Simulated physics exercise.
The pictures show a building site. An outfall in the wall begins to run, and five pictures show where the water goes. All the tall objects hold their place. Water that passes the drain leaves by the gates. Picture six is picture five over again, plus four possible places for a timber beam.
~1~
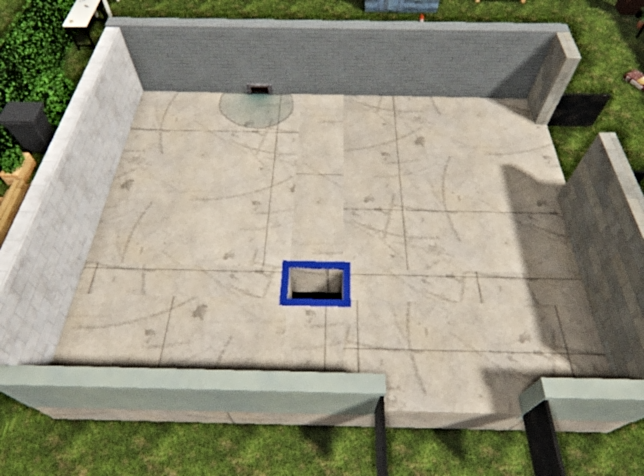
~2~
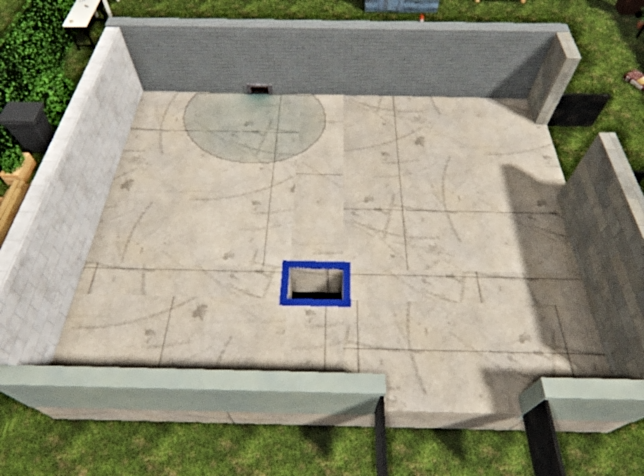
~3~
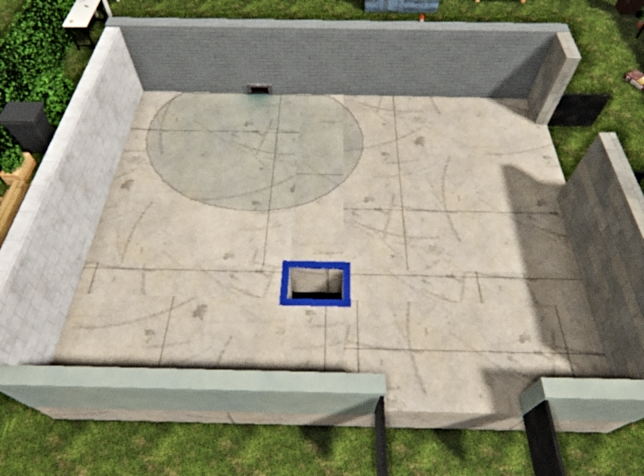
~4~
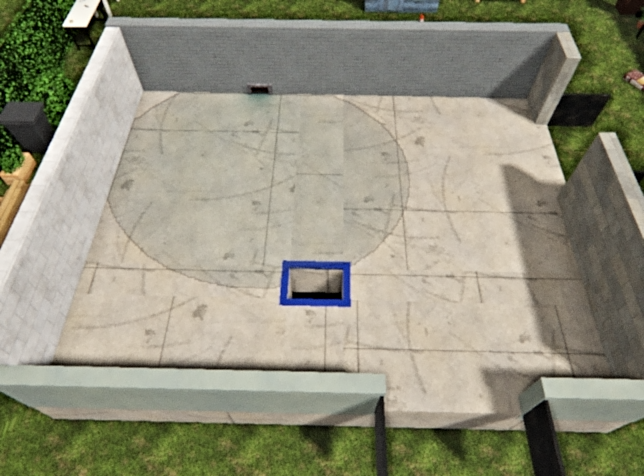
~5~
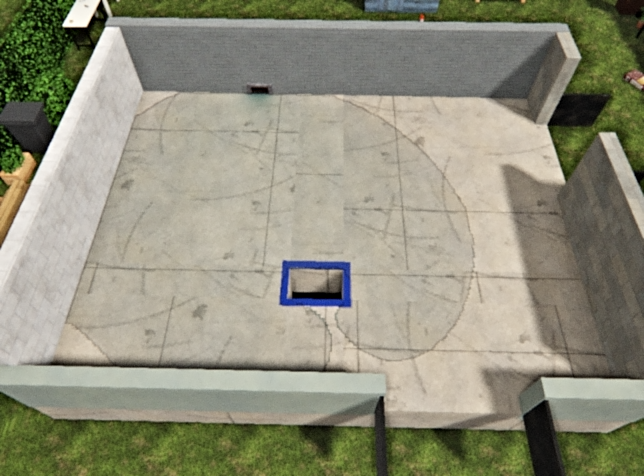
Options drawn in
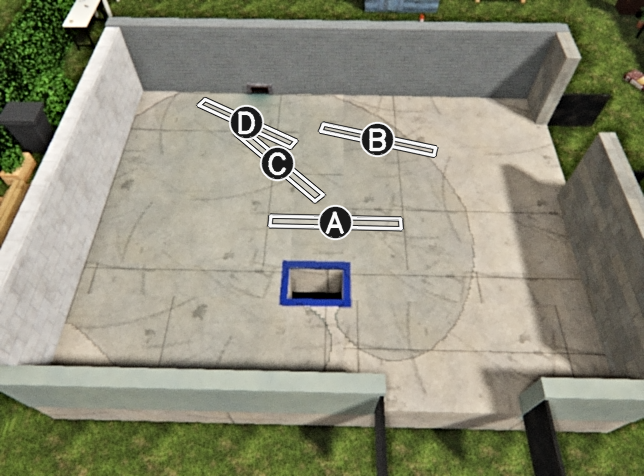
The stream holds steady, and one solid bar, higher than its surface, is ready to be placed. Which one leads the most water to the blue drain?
B is best.
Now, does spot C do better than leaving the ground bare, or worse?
It is worse.
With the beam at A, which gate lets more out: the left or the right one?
The left one.
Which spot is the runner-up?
C.
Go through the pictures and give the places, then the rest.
Outfall at (260, 89); blue drain at (316, 283); open gate at (448, 395); open gate at (545, 159); 2 % of the ground under water, visible out to (238, 121); blue drain still dry, in the first frame.
In the second frame, 9 % of the ground under water, visible out to (232, 158); blue drain still dry.
In the third frame, 20 % of the ground under water, visible out to (273, 206); blue drain still dry.
In the fourth frame, 38 % of the ground under water, visible out to (269, 280); blue drain still dry.
In the fifth frame, 60 % of the ground under water, visible out to (409, 342); blue drain taking water.
In white, A from (270, 220) to (400, 223); B from (322, 127) to (434, 151); C from (240, 132) to (319, 197); D from (202, 102) to (293, 144).
With A, about 8 % of the stream goes into the blue drain, about 90 % out by the gates.
With B, about 25 % of the stream goes into the blue drain, about 72 % out by the gates.
With C, about 14 % of the stream goes into the blue drain, about 85 % out by the gates.
With D, about 9 % of the stream goes into the blue drain, about 87 % out by the gates.
